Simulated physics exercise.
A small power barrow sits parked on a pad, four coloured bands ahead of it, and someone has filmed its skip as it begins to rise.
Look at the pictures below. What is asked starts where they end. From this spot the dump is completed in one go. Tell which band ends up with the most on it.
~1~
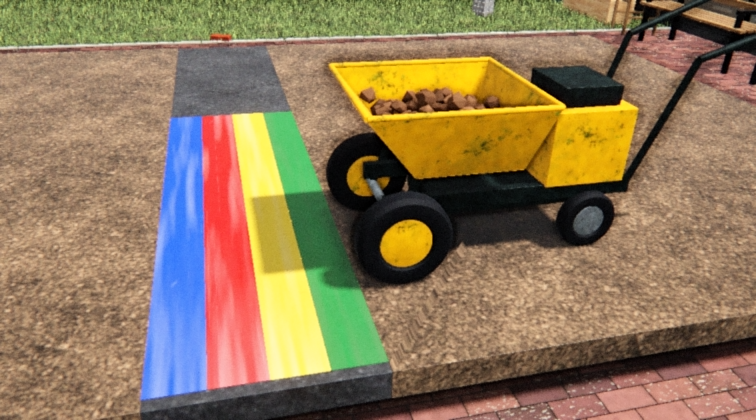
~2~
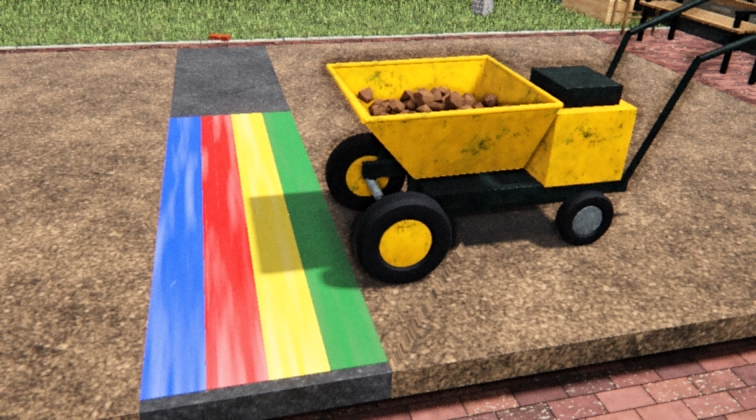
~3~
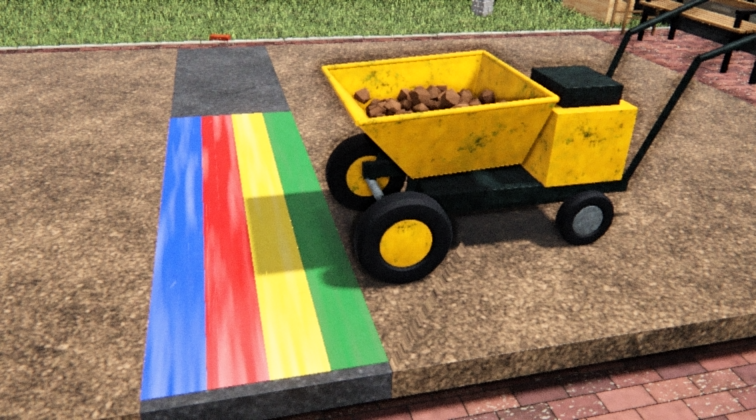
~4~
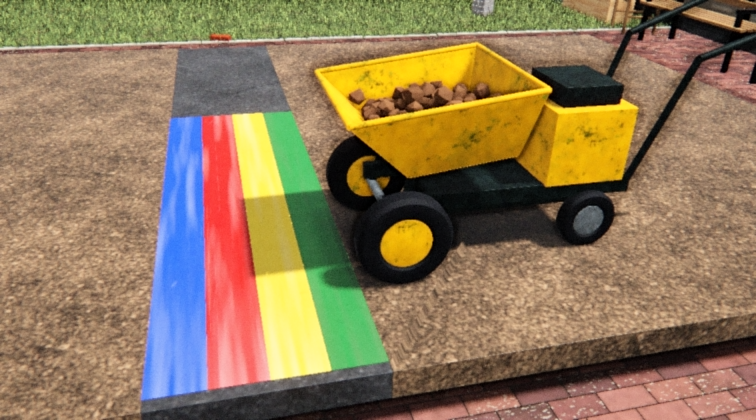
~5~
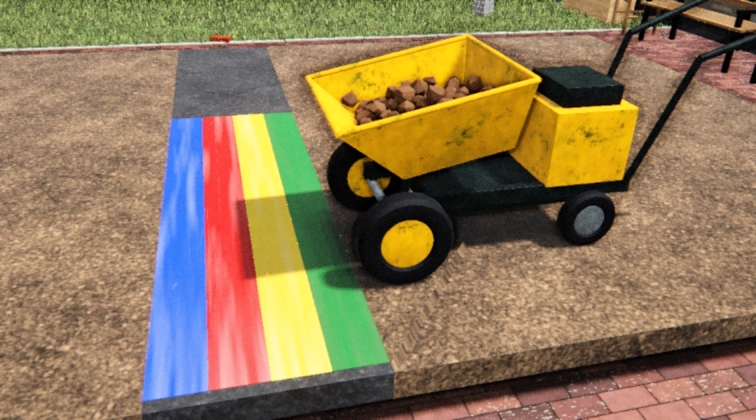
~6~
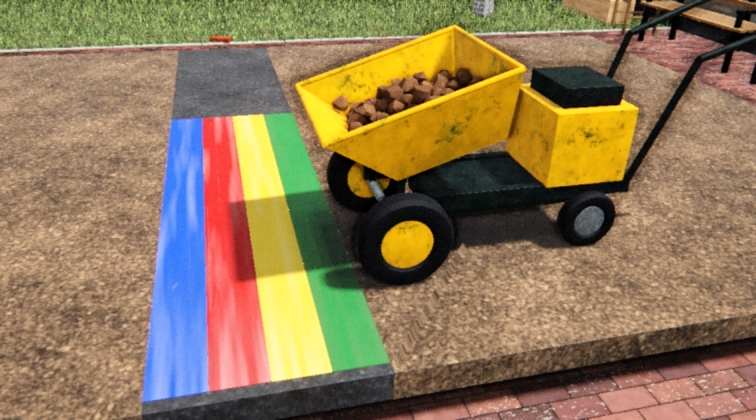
The most ends up on red.
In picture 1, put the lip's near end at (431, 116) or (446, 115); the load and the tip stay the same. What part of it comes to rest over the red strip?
Result: 20 in a hundred, then 20 in a hundred.
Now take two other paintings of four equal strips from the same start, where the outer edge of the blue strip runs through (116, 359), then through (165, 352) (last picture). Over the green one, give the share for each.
Close to 0 percent, and close to 0 percent.
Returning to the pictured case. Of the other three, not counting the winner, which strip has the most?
Blue comes second.
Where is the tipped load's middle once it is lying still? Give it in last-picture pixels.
Close to (208, 255) in the last view.
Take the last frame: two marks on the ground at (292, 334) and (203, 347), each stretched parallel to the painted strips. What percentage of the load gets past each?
Close to 90 % and 40 %, in that order.
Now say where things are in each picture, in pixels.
Lip of the skip (367, 120), level; top of the load (444, 111), clay clods; green strip (345, 320); yellow strip (291, 327); red strip (235, 335); blue strip (176, 343), in the first frame.
Lip of the skip (364, 121), level; top of the load (450, 102), in the second frame.
Lip of the skip (359, 123), tipped barely; top of the load (446, 100), in the third frame.
Lip of the skip (350, 128), tipped a little; top of the load (440, 97), in the fourth frame.
Lip of the skip (338, 135), tipped a little; top of the load (450, 101), in the fifth frame.
Lip of the skip (325, 145), tipped clearly; top of the load (440, 96); green strip (346, 321); yellow strip (292, 328); red strip (236, 336); blue strip (178, 345), in the sixth frame.
Just after the last frame, skip tipped steeply; every one in the skip.
A moment on, skip tipped right over; almost all in the skip; about a tenth over the red strip; just a few over the blue strip.
Further on, skip tipped right over; roughly a quarter in the skip; just a few over the yellow strip; roughly a third over the red strip; roughly a quarter over the blue strip; about a tenth off the paint.
When it is over, skip tipped right over; about a tenth in the skip; not one over the green strip; about a tenth over the yellow strip; roughly a third over the red strip; roughly a quarter over the blue strip; about a tenth off the paint.
